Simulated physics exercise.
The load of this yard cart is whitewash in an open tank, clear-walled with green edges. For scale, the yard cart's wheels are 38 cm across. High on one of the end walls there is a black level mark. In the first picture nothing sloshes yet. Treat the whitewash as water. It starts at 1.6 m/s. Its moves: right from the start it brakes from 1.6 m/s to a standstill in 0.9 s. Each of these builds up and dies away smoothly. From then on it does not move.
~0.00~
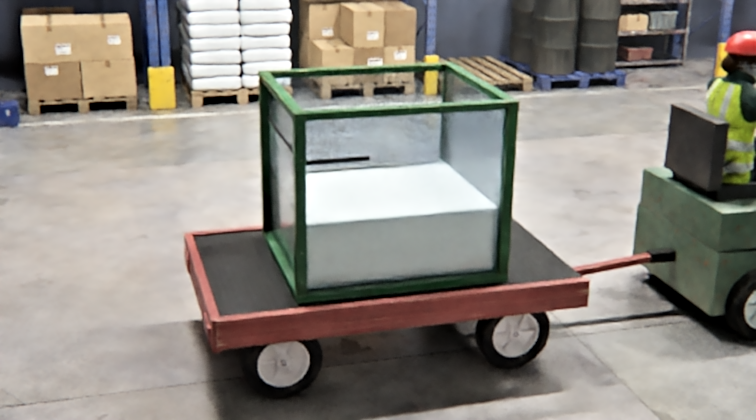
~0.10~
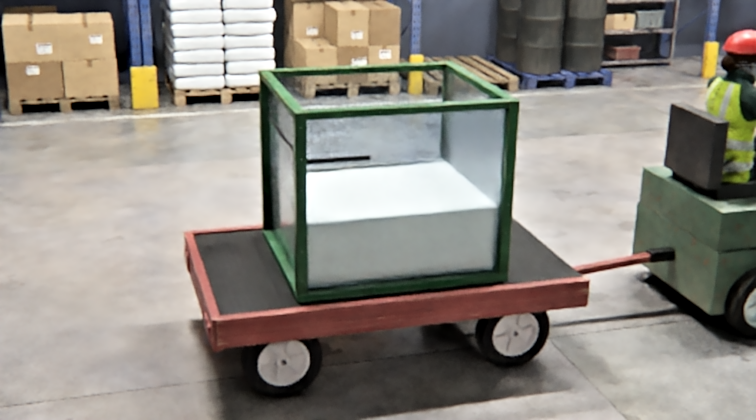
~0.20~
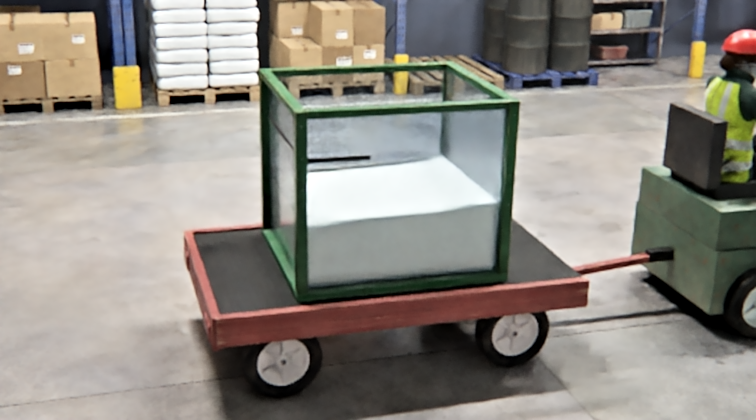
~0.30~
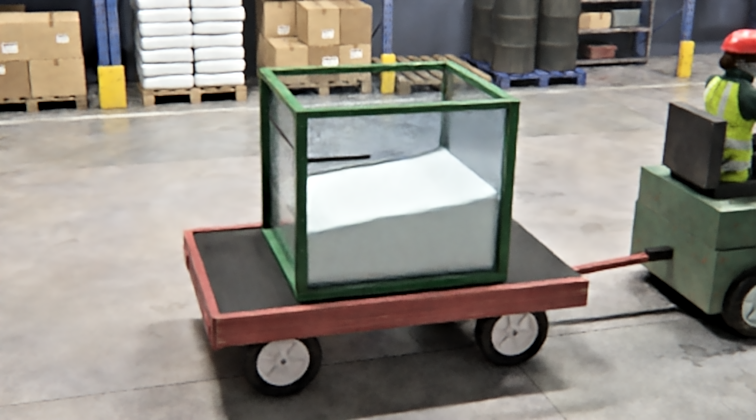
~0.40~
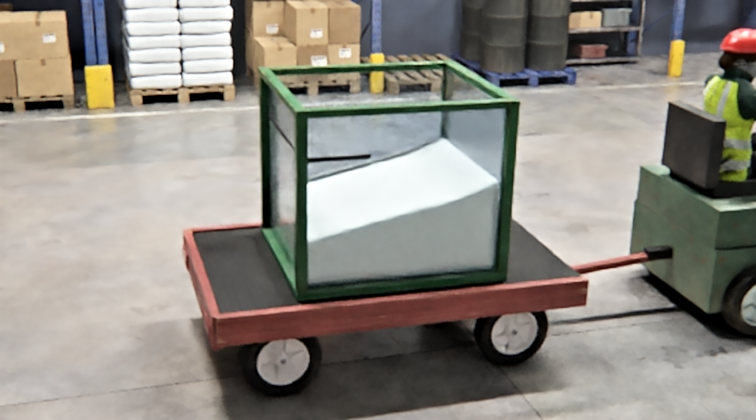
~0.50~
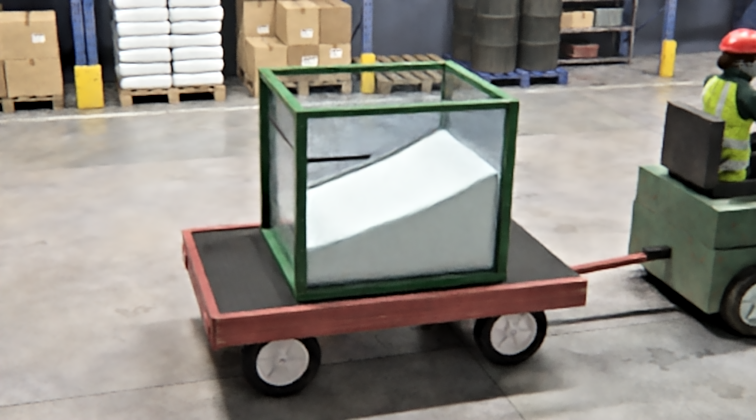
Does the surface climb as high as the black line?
At that wall the whitewash tops the mark.
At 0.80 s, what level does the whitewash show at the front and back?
About 52 cm in front and 16 cm behind.
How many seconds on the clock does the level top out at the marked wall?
At about 1.4 s.
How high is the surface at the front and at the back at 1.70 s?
Front 28 cm, back 32 cm.
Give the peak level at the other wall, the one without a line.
It peaks near 74 cm.
By 0.80 s front 53 cm, middle 33 cm, back 16 cm above the floor; no loss so far.
By 1.25 s front 26 cm, middle 29 cm, back 57 cm above the floor; no loss so far.
By 1.70 s front 27 cm, middle 39 cm, back 33 cm above the floor; no loss so far.
By 3.88 s the waves are smaller; the highest at the back wall was 70 cm, at 1.35 s, against a line at 62 cm.
